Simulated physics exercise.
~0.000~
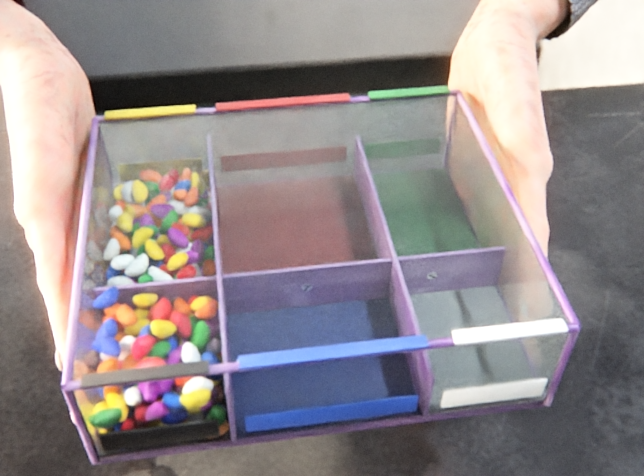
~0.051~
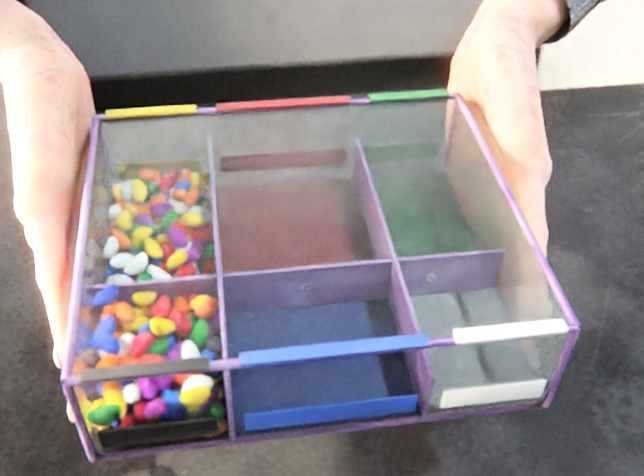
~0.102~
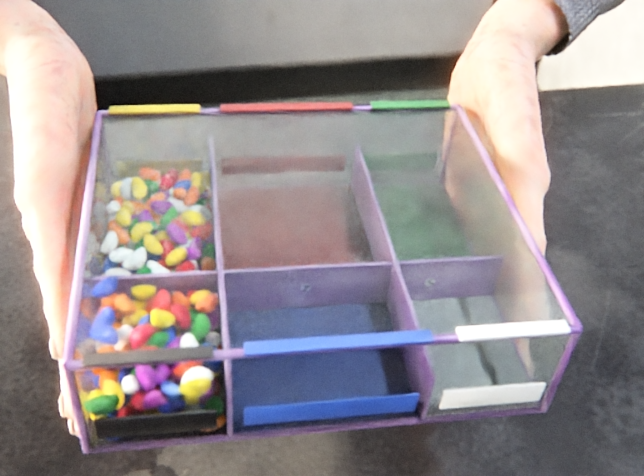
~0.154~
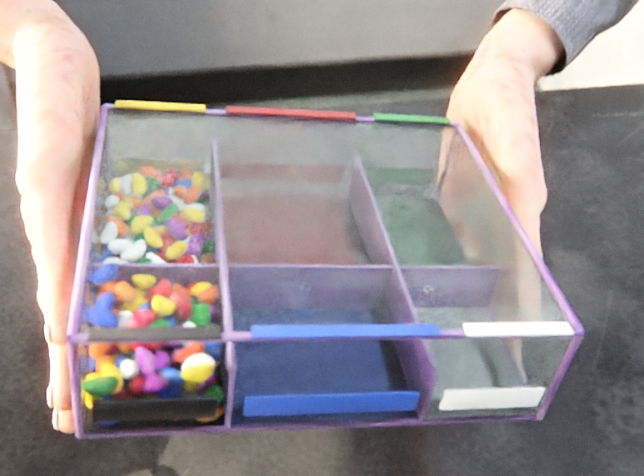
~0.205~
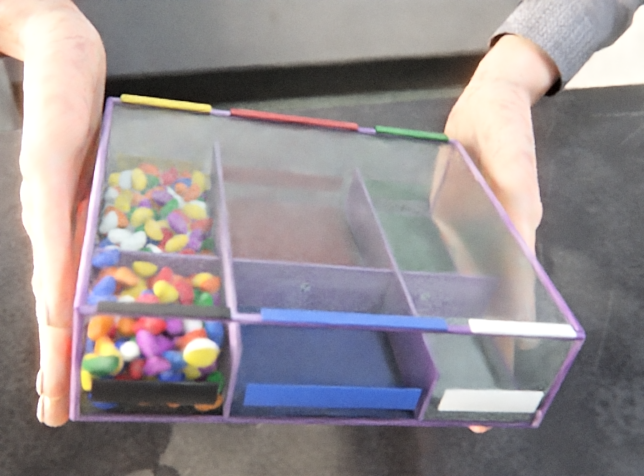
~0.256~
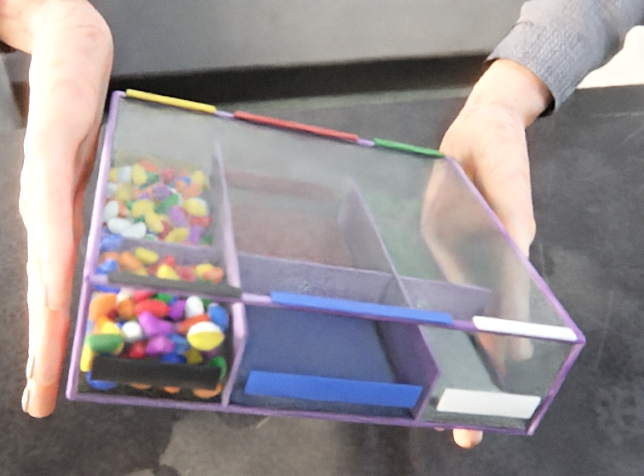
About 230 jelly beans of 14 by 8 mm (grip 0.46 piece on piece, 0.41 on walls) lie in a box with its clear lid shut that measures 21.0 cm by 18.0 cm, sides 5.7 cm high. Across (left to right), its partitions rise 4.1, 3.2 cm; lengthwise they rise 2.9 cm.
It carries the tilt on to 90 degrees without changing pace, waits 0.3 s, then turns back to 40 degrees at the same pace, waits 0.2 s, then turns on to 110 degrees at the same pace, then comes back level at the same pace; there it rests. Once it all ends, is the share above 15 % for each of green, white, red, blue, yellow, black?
Green: Yes, white: No, red: No, blue: No, yellow: Yes, black: No.
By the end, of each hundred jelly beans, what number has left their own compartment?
My estimate: Close to 55 per cent.
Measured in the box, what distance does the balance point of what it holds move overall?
Displacement: Some 9.5 cm.
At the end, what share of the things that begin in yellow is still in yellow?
About 70 %.
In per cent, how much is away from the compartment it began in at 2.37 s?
About 40 %.
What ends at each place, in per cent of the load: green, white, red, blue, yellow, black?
Final split - green 45, white 0, red 10, blue 0, yellow 40, black 10.
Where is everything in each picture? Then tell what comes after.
In the first picture, box at (332, 364); tilt 0 degrees; yellow 50 %, black 50 %.
In the second picture, box at (332, 362); tilt 1 degrees.
In the third picture, box at (336, 356); tilt 5 degrees; low side back right.
In the fourth picture, box at (343, 346); tilt 10 degrees; low side back right.
In the fifth picture, box at (350, 335); tilt 16 degrees; low side back right.
In the sixth picture, box at (357, 324); tilt 21 degrees; low side back right; yellow 50 %, black 50 %. It turns about 110 degrees a second.
Then, at 1.41 s, tilt 80 degrees; green 30 %, red 5 %, yellow 40 %, black 20 %; middle of all pieces near (259, 232).
After 2.37 s, tilt 69 degrees; green 35 %, red 5 %, yellow 40 %, black 20 %; middle of all pieces near (261, 238).
After 3.25 s, tilt 69 degrees; green 45 %, red 10 %, yellow 40 %, black 10 %; middle of all pieces near (275, 249).
After 4.10 s, tilt 0 degrees; green 45 %, red 10 %, yellow 40 %, black 10 %; middle of all pieces near (305, 206).
At rest (4.7 s), green 45 %, white 0 %, red 10 %, blue 0 %, yellow 40 %, black 10 %.
